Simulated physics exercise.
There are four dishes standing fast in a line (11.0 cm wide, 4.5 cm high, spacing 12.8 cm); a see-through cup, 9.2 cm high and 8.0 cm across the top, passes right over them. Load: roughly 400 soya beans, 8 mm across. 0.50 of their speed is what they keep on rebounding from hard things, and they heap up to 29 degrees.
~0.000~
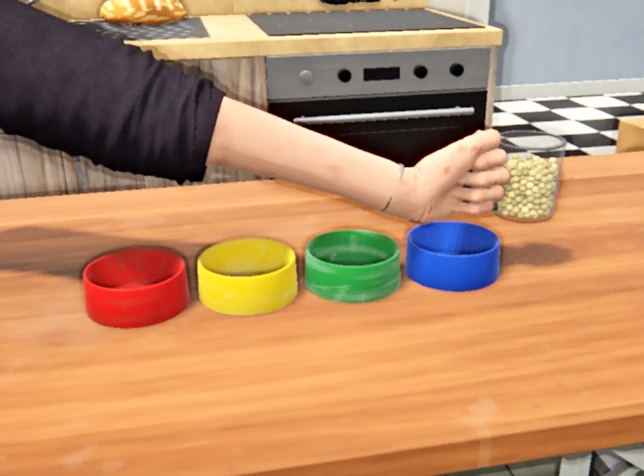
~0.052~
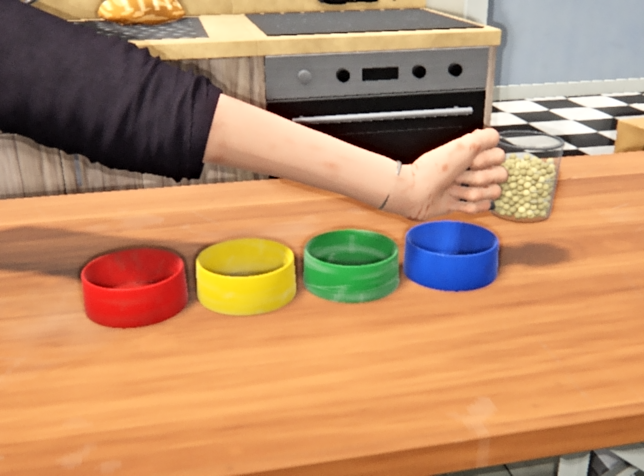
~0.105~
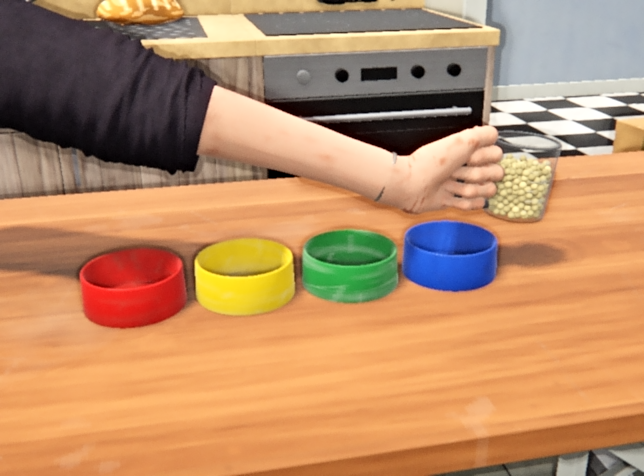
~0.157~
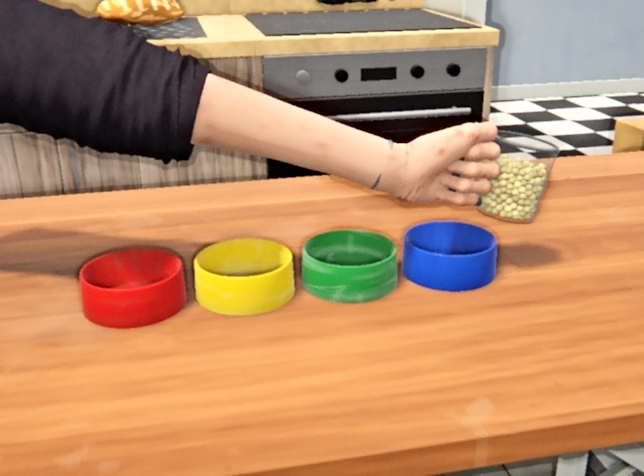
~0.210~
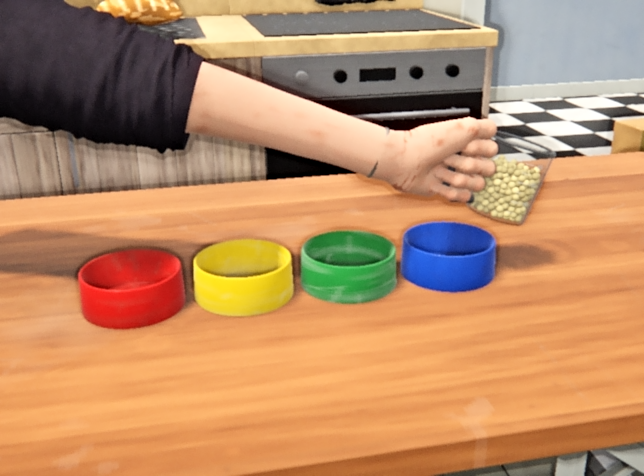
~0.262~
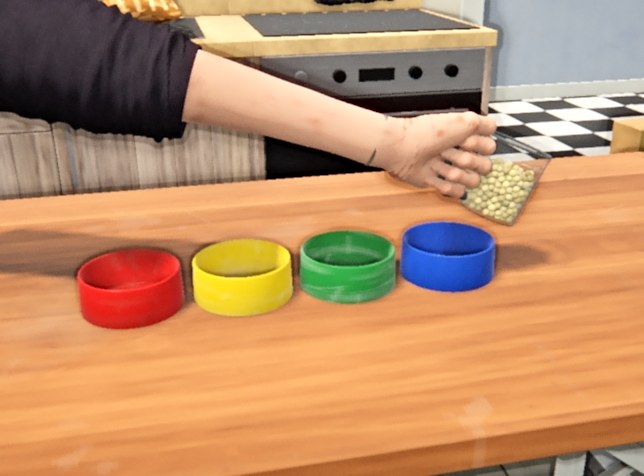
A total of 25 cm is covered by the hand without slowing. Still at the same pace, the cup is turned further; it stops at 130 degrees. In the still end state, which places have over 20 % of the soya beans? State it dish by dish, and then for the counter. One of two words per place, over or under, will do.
Red: Keeps a fifth or less; blue: Keeps more than a fifth; green: Keeps a fifth or less; yellow: Keeps a fifth or less; counter: Keeps a fifth or less.
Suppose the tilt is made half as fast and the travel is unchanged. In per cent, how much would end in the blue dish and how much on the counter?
Then blue ends at 0 and the counter at 10.
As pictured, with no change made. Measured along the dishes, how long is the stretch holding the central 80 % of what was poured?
Spread: Around 7 cm.
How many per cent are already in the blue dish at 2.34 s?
I'd put it at about 100 % by that time.
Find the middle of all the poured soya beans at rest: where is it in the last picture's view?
About (445, 256).
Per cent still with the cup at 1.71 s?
My estimate is about 0 per cent.
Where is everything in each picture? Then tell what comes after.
Cup at (527, 177), tilt 0 degrees, lip at (561, 138), moved 0.0 cm; middle of the pieces at (522, 189); blue dish at (453, 238); green dish at (353, 248); yellow dish at (247, 258); red dish at (135, 269), in the first frame.
Cup at (524, 177), tilt 1 degrees, lip at (559, 139), moved 0.1 cm; middle of the pieces at (519, 189), in the second frame.
Cup at (519, 177), tilt 5 degrees, lip at (556, 141), moved 0.6 cm; middle of the pieces at (514, 189), in the third frame.
Cup at (514, 178), tilt 11 degrees, lip at (554, 145), moved 1.2 cm; middle of the pieces at (507, 189), in the fourth frame.
Cup at (508, 179), tilt 17 degrees, lip at (550, 150), moved 1.8 cm; middle of the pieces at (500, 190), in the fifth frame.
Cup at (502, 179), tilt 23 degrees, lip at (546, 155), moved 2.4 cm; middle of the pieces at (494, 190); blue dish at (448, 239); green dish at (348, 248); yellow dish at (242, 259); red dish at (129, 269). The cup turns about 110 degrees a second and travels 12 cm a second, in the sixth frame.
After 1.13 s, tilt 120 degrees; cup holds 60 %, blue 35 %.
After 1.71 s, tilt 130 degrees; cup holds 0 %, blue 100 %.
After 2.34 s, tilt 130 degrees; cup holds 0 %, blue 100 %.
In the end, at 2.6 s, red 0 %, blue 100 %, green 0 %, yellow 0 %, counter 0 %.
